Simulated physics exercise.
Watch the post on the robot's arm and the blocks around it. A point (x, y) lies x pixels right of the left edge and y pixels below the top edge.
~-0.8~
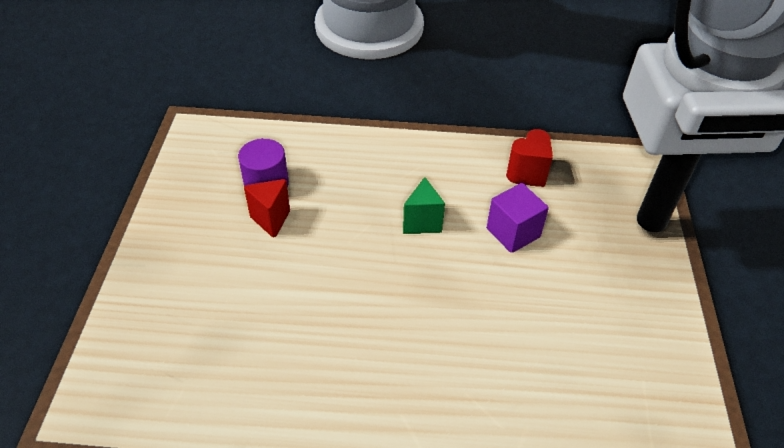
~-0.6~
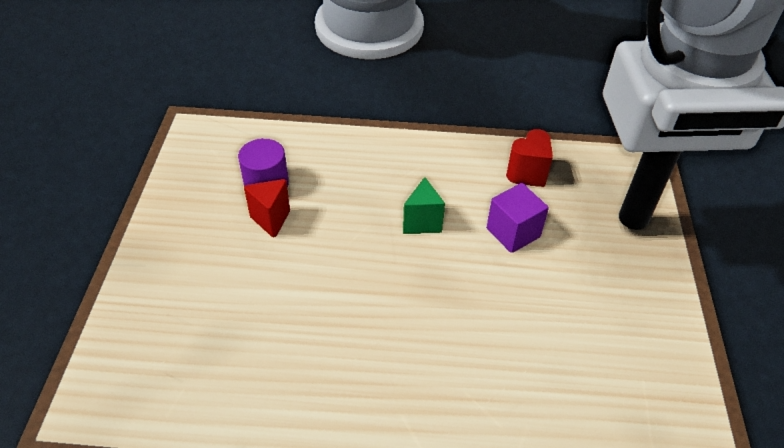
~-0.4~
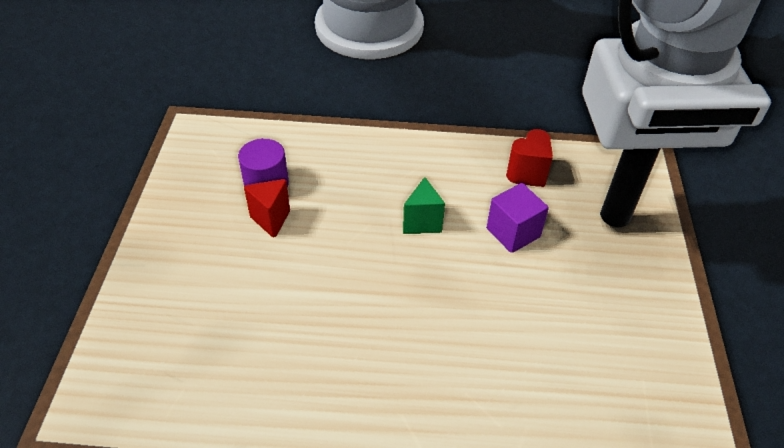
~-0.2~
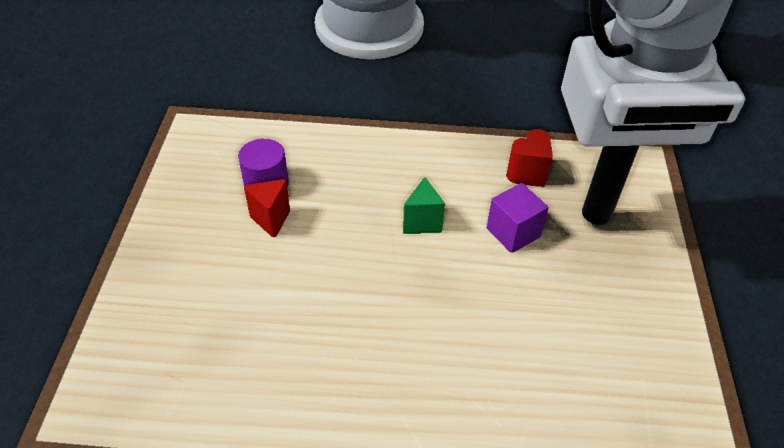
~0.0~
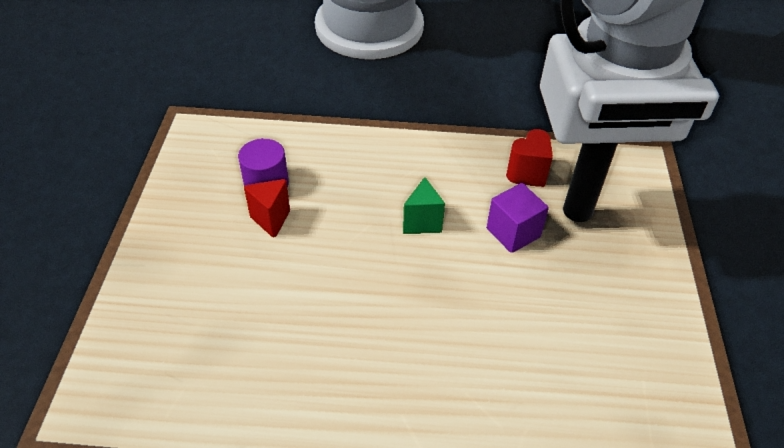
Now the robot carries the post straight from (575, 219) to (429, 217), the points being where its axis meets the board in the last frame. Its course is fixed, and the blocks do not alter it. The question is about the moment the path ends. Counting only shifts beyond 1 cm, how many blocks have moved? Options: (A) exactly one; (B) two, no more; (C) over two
Option B.
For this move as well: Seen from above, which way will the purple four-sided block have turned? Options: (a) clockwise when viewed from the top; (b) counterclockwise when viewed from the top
(b)
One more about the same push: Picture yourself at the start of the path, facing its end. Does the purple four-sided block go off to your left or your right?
The shift goes left.
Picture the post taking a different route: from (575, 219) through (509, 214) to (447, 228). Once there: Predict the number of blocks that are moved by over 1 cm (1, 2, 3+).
That makes 1 block.
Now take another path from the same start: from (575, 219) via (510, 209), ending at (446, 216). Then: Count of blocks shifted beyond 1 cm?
My best guess is that a single block moves over 1 cm.
On the path given first. One third of the way, post (528, 211); purple four-sided block (507, 206), turned 15° anticlockwise.
Two thirds of the way, post (479, 210); purple four-sided block (488, 216), turned 45° anticlockwise.
At the end, post (430, 210); green three-sided block (405, 196); purple four-sided block (487, 217), turned 50° anticlockwise; red heart block still.
